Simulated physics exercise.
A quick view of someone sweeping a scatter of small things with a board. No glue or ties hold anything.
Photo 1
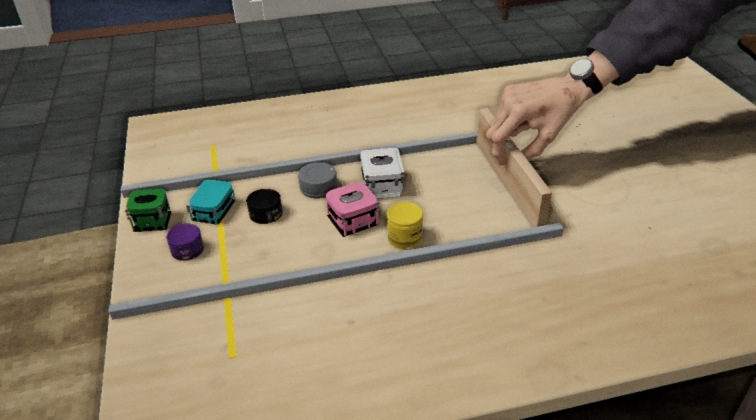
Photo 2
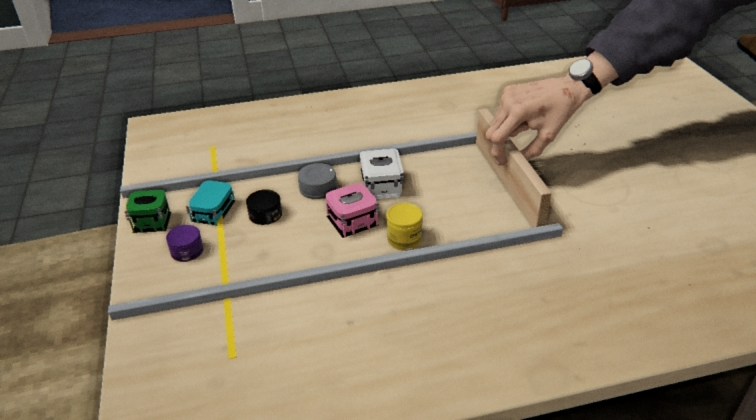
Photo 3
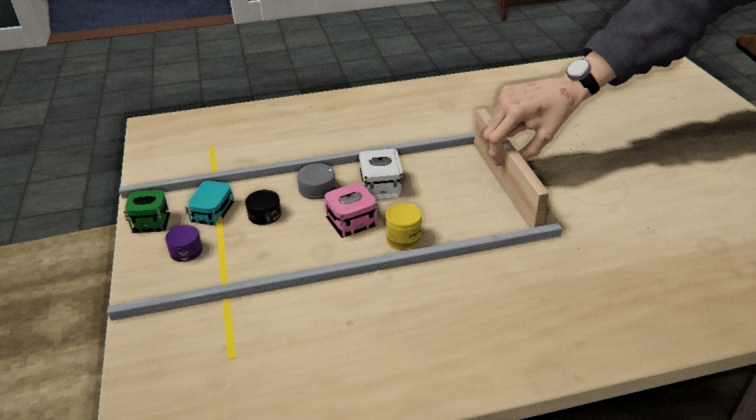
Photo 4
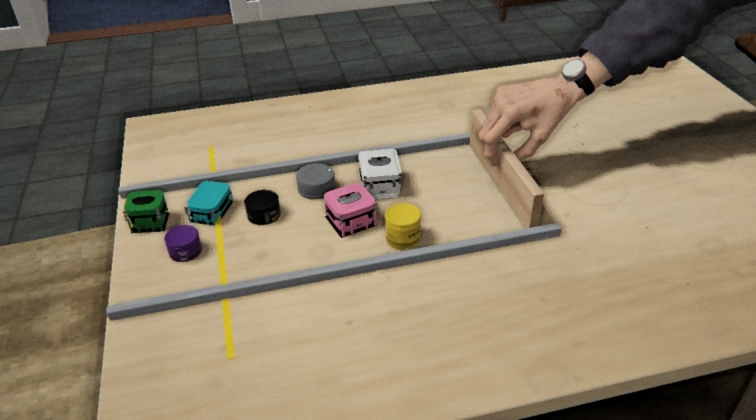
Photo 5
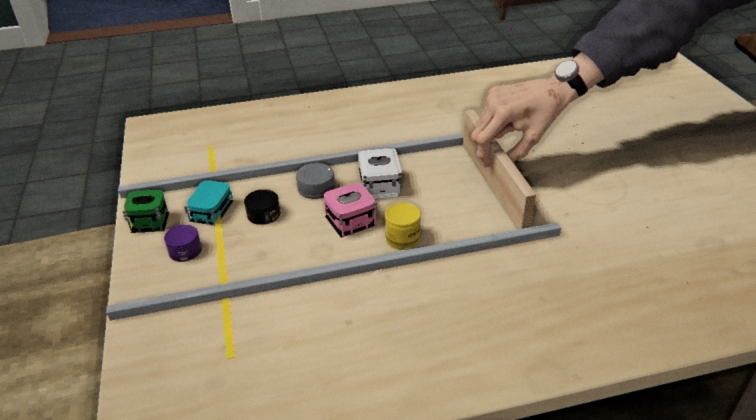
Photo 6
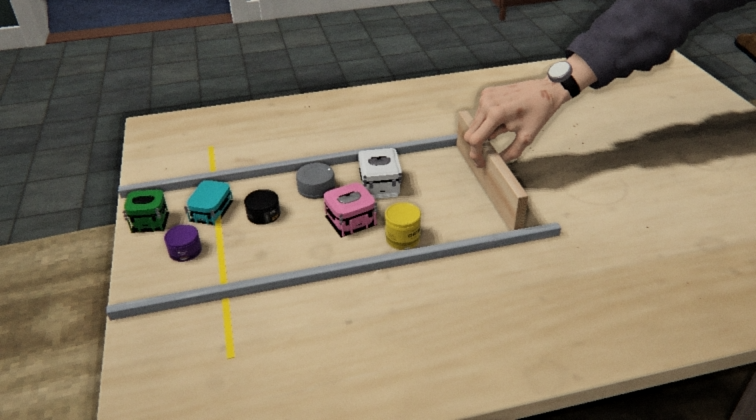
A wooden board, held by a hand wearing a watch, slid a short way left between two gray rails toward small colorful cases and tubs, which stayed still around a yellow tape line.
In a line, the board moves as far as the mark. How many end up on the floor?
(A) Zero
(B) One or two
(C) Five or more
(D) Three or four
B, one or two.
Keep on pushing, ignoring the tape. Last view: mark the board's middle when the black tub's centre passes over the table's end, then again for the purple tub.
The middle is at (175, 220) when it's the black tub, and at (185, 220) when it's the purple tub.
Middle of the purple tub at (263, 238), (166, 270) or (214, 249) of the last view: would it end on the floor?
One after another: It is safe, then is safe, then is safe.
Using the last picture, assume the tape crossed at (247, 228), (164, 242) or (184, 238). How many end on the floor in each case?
0, 5, 2.
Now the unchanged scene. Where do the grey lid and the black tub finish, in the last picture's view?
Near (157, 198) and (159, 227).
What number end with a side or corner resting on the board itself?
It's touching 3 at the end.
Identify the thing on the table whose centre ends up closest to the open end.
It's the turquoise case.
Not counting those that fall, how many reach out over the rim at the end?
Counting them gives 1.
A little later, none off yet; green case at rest near (147, 211); purple tub at rest near (183, 243); turquoise case at rest near (210, 203).
Next, none off yet; green case at rest near (147, 211); purple tub at rest near (183, 243); turquoise case moving near (201, 205).
When it is over, the number that fall off is one or two; down, green case.
